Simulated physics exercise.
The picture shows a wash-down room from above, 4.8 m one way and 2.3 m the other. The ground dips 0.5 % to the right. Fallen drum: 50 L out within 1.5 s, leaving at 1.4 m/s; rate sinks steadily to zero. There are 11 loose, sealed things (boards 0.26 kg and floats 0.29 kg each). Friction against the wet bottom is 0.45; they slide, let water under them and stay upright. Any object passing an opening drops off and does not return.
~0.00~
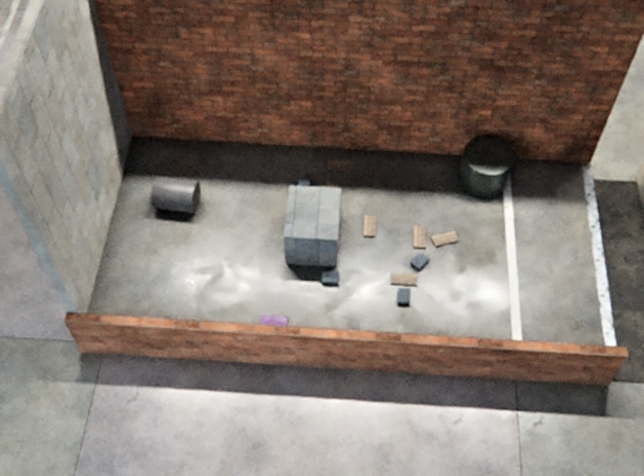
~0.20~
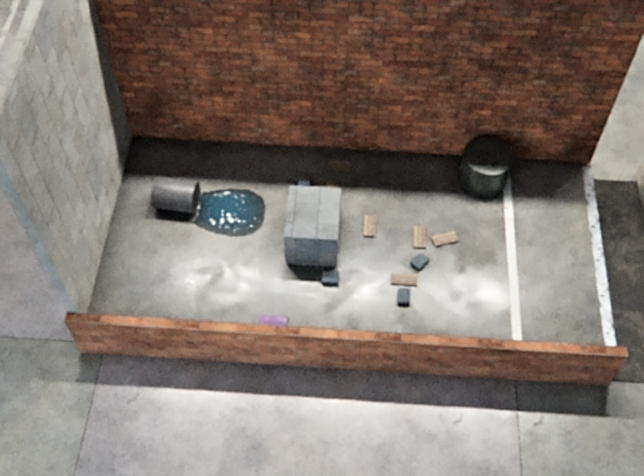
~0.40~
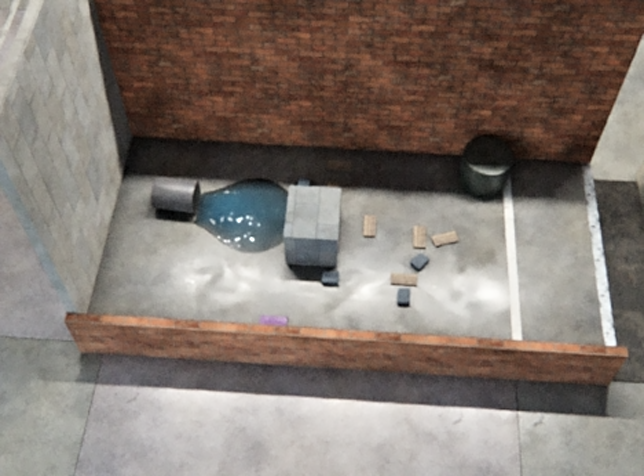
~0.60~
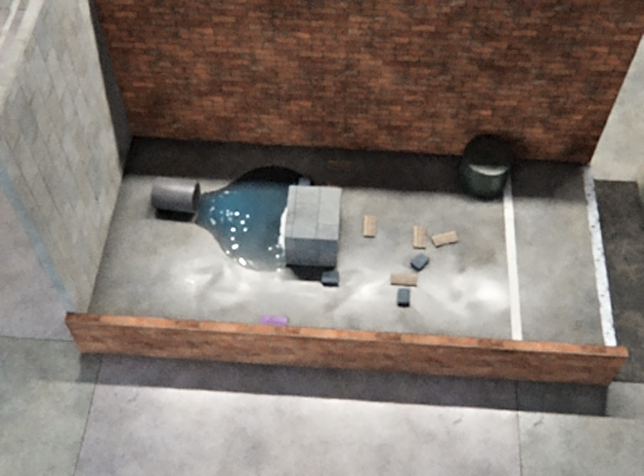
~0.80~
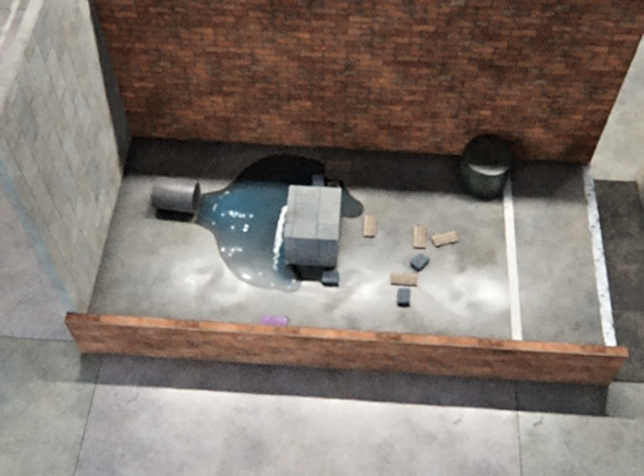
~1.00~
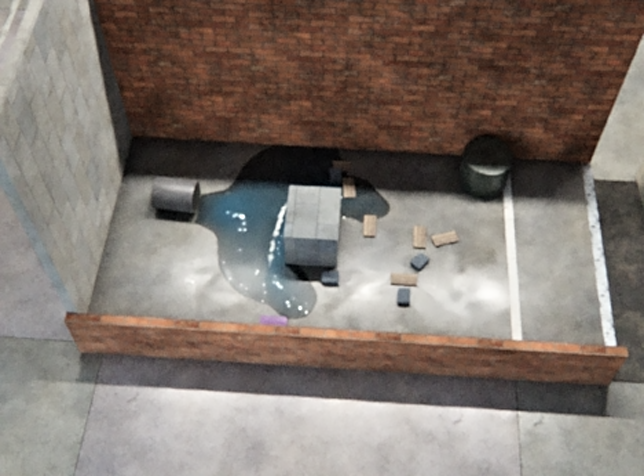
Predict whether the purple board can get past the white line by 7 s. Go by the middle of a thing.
Purple board comes up short.
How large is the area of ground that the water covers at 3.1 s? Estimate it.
My estimate is roughly 3.5 m2.
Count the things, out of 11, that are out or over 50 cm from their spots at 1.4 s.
It comes to 2.
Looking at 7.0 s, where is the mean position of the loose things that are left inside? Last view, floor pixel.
I'd say about (406, 259) in the last view.
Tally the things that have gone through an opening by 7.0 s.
0.
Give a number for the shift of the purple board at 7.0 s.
Close to 40 cm by then.
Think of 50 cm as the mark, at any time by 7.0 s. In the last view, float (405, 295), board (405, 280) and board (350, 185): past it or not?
In turn: Short of it, less, more.
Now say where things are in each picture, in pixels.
In the first frame, the purple board at (273, 322) rests on the ground; water covers 0.0 m2; 0 of 11 have shifted.
In the second frame, the purple board at (273, 322) rests on the ground; 0.3 m2 under water; 0 of 11 have shifted.
In the third frame, the purple board at (273, 322) rests on the ground; water covers 0.6 m2; 0 of 11 have shifted.
In the fourth frame, the purple board at (273, 322), on the bottom; water covers 1.0 m2; 0 of 11 have shifted.
In the fifth frame, the purple board at (273, 322) rests on the ground; water covers 1.4 m2; 1 of 11 have shifted.
In the sixth frame, the purple board at (273, 322), on the bottom; 1.9 m2 under water; 2 of 11 have shifted.
After 1.4 s the purple board is near (270, 330), 0.1 m from its start, afloat; 0 of 11 are over the mark; 3 afloat.
After 3.1 s the purple board is near (284, 329), 0.1 m from its start, afloat; 0 of 11 are over the mark; 4 afloat.
After 4.9 s the purple board is near (320, 326), 0.4 m from its start, aground; 0 of 11 are over the mark; 2 afloat.
After 7.0 s the purple board is near (320, 326), 0.4 m from its start, aground; 0 of 11 are over the mark; 1 afloat.
